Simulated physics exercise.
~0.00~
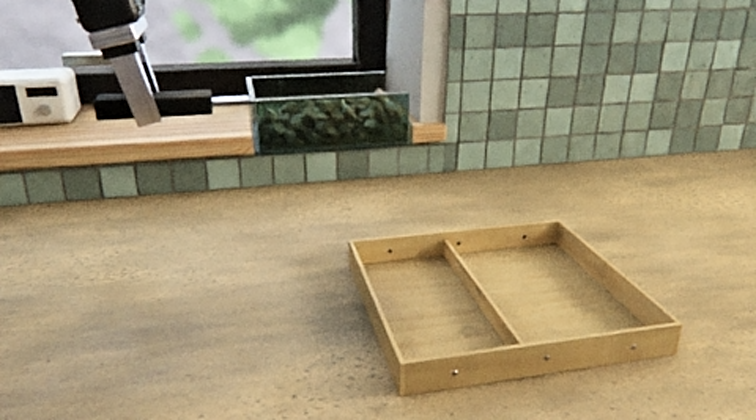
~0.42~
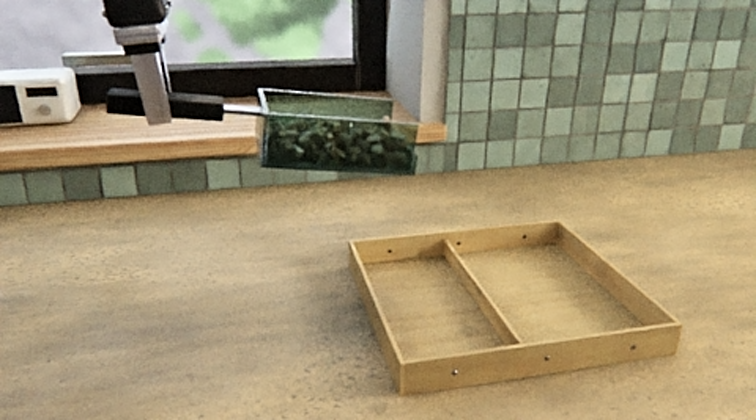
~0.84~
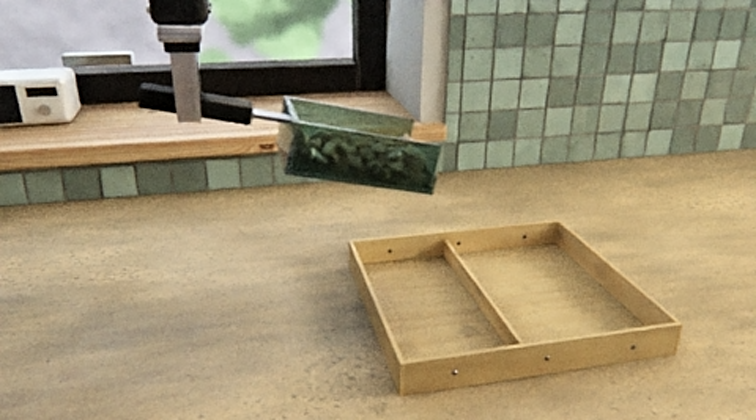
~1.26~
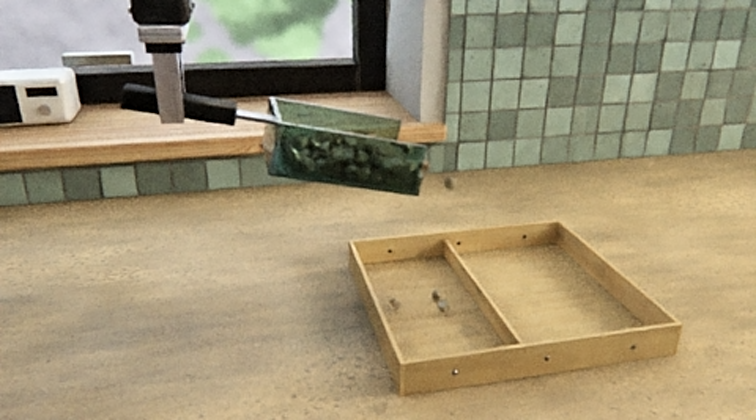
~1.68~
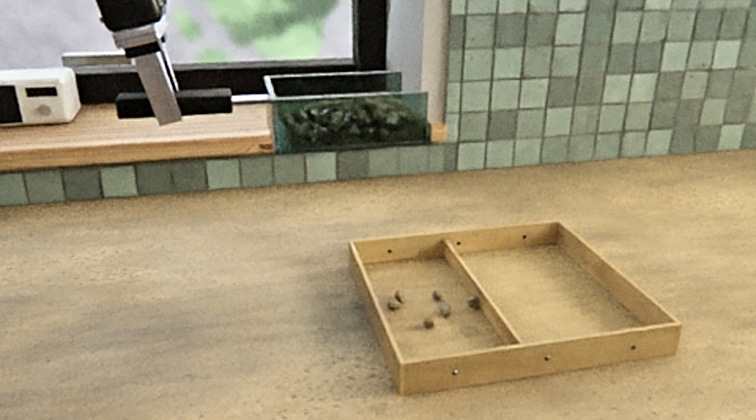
The clip shows a robot gripper holding a clear box of dark pebbles by a handle, lowering and tilting it toward a divided wooden tray, shaking a few pebbles into the left compartment, then raising and levelling the box, still holding most of them.
